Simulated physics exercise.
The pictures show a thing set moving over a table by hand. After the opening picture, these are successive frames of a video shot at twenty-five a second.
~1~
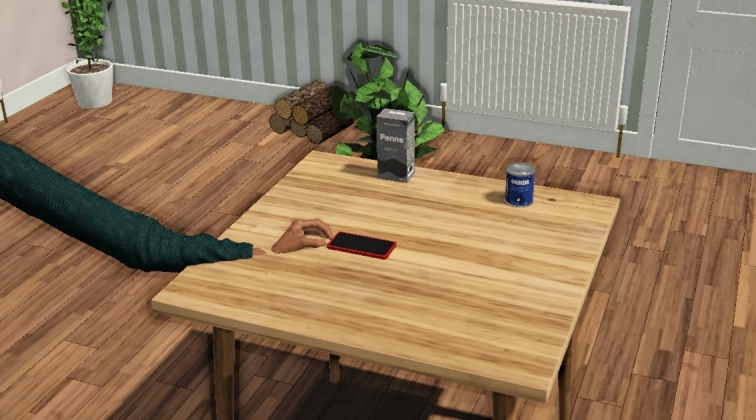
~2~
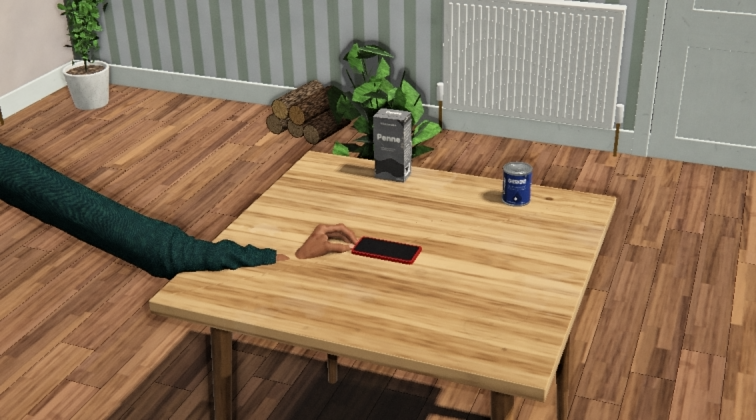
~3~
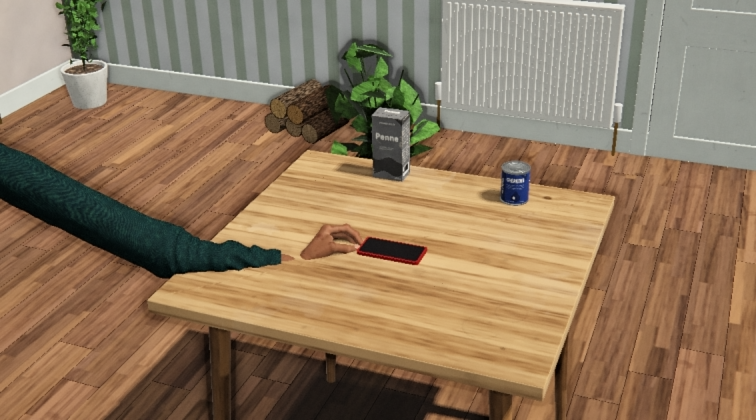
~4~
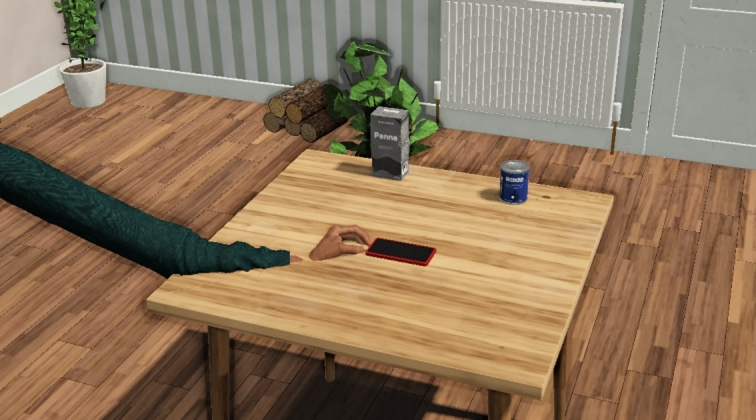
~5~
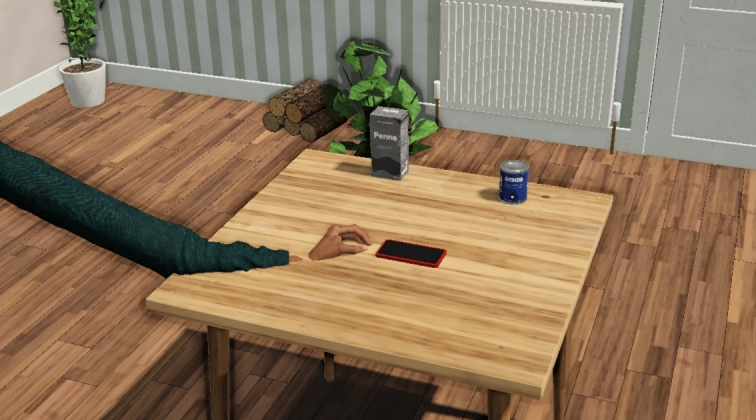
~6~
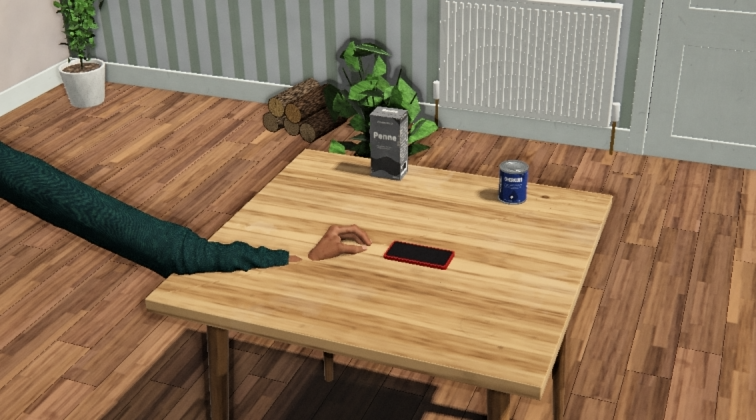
On a wooden table with a pasta box and a blue tin, a hand in a dark green sleeve pushed a red phone a short way to the right, and the phone slid slightly beyond the fingers.
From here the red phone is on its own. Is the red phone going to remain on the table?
The red phone is still on the table.
Then, 0.10 s on from there, red phone shifted a little near (433, 258).
Then, 0.30 s on from there, red phone resting near (435, 260).
In the end, moved from the start, red phone. At the end, from the last picture's camera, red phone near (436, 258).
